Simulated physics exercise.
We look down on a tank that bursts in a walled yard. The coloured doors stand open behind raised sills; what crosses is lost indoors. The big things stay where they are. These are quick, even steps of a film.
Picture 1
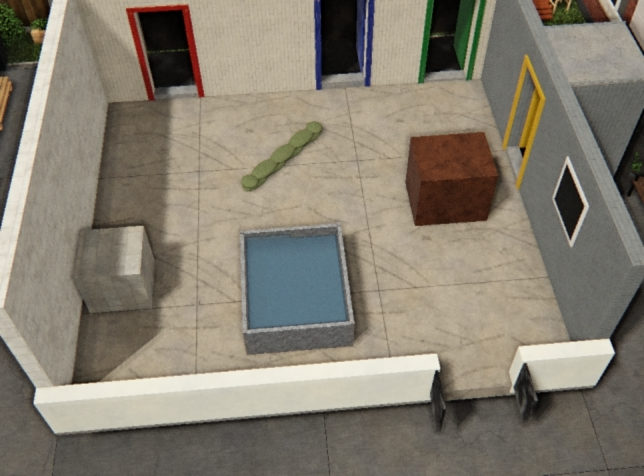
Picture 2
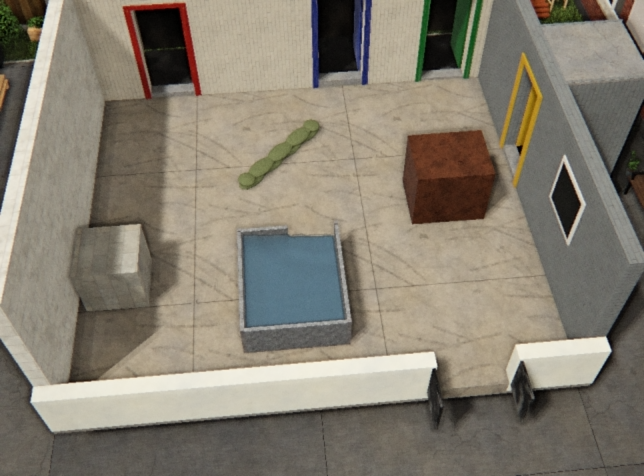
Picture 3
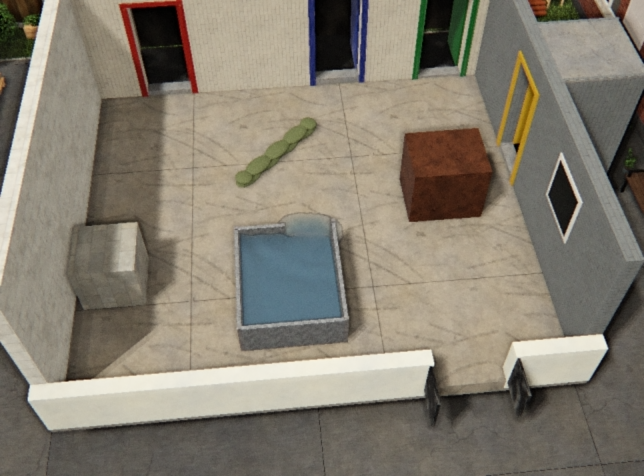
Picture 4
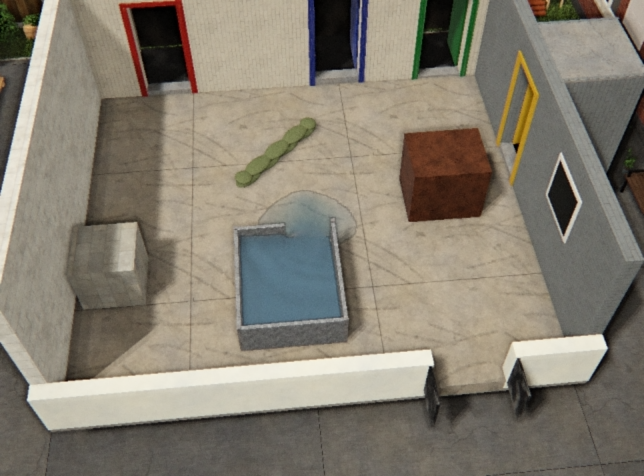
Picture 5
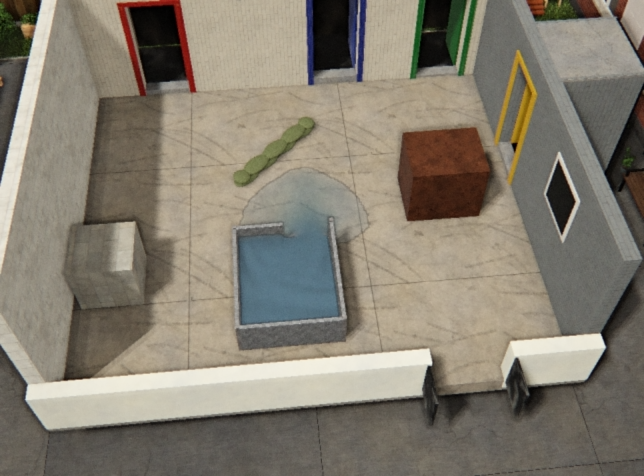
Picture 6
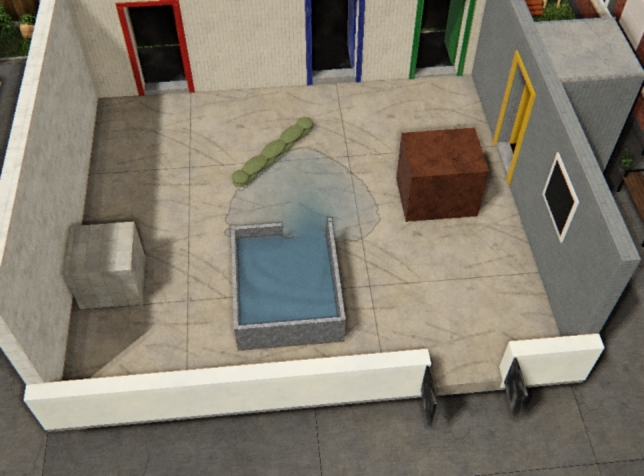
Blue water in a grey-walled tank lies still, then pours through a gap in the tank's far side and fans out across the pale paving toward a low green hedge. Seen from above, the walled yard holds a pale grey block at left, a rusty brown block at right, and red, blue, green and yellow doorways. The spreading sheet widens steadily, while the view shifts very slightly.
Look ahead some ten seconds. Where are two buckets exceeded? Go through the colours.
One by one: The red door stays under that; the yellow door stays under that; the green door takes more than that; the blue door stays under that.
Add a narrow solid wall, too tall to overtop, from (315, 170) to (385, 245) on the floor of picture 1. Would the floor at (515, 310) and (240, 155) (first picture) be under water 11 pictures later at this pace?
In turn: Free of water, under water.
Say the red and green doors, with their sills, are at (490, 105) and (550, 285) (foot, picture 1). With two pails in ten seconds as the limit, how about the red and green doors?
The red door floods; the green door lets less in.
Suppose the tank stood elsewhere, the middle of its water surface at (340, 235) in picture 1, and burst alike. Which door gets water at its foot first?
I say the one in blue.
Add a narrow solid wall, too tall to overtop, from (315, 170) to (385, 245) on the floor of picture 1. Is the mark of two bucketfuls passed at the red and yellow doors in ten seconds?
The red one is under, the yellow one takes less.
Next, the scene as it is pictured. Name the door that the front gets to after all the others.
Last comes the one in red.
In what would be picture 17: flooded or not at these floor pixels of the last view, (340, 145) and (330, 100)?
In that order: Wet, wet.
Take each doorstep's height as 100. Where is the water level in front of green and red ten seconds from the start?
Near 130 and 10 in a hundred.
A moment on, water covers 15 % of the floor; the red door not reached, the yellow door not reached, the green door not reached, the blue door not reached.
Next, water covers 25 % of the floor; the red door not reached, the yellow door not reached, the green door not reached, the blue door wet at the sill, nothing in.
Then, water covers 30 % of the floor; the red door not reached, the yellow door not reached, the green door under two buckets in, the blue door wet at the sill, nothing in.
Later, water covers 40 % of the floor; the red door not reached, the yellow door wet at the sill, nothing in, the green door far over two buckets in, the blue door wet at the sill, nothing in.
In the end, water covers 65 % of the floor; the red door wet at the sill, nothing in, the yellow door wet at the sill, nothing in, the green door far over two buckets in, the blue door wet at the sill, nothing in.
